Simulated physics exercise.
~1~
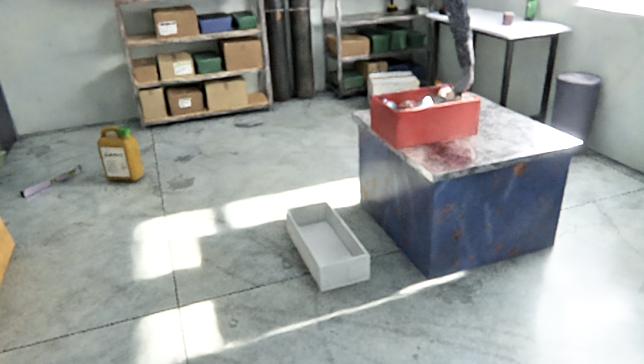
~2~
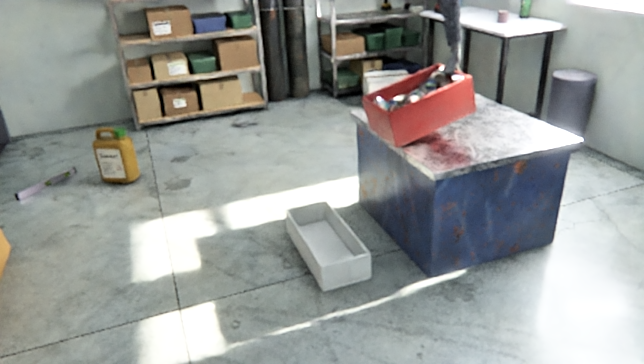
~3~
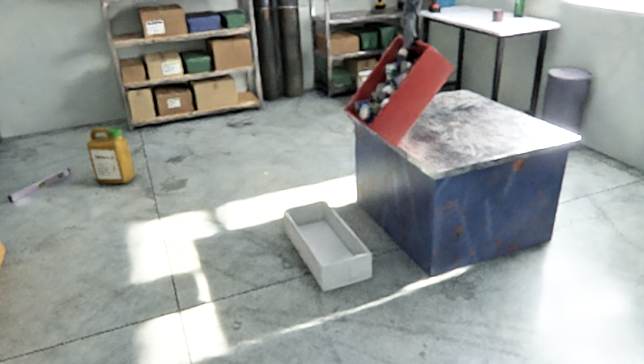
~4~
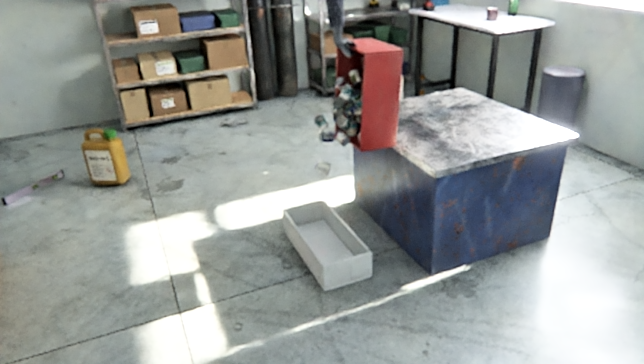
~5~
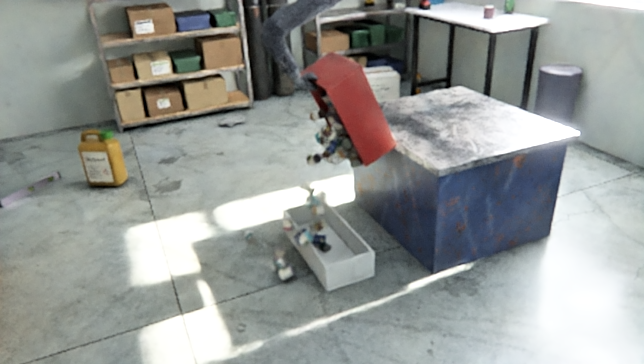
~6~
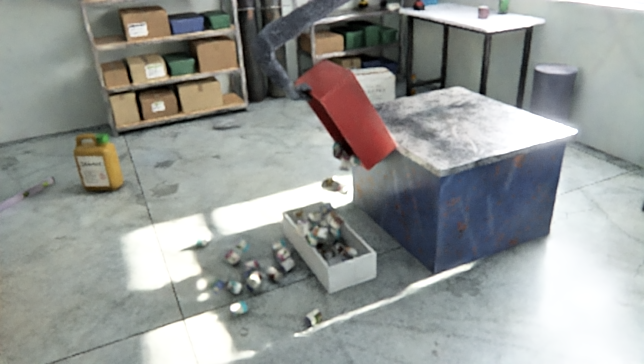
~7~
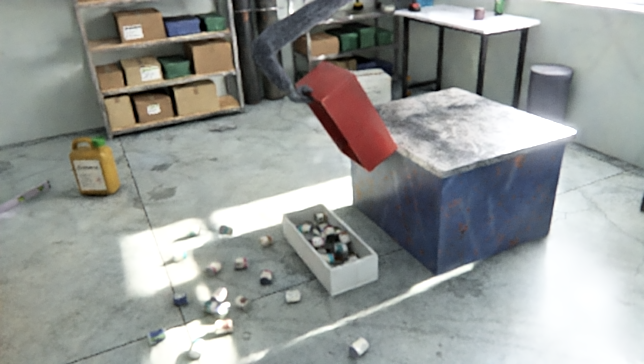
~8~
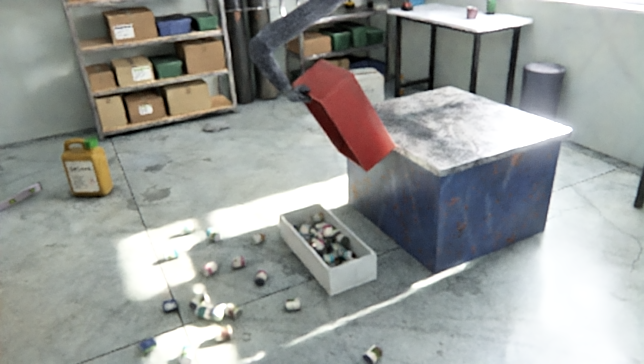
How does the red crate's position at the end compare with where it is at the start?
At the start the red crate sits upright on top of the blue bench, but by the end it is further left, tipped steeply over the bench's left edge with its open side facing down toward the white tub.
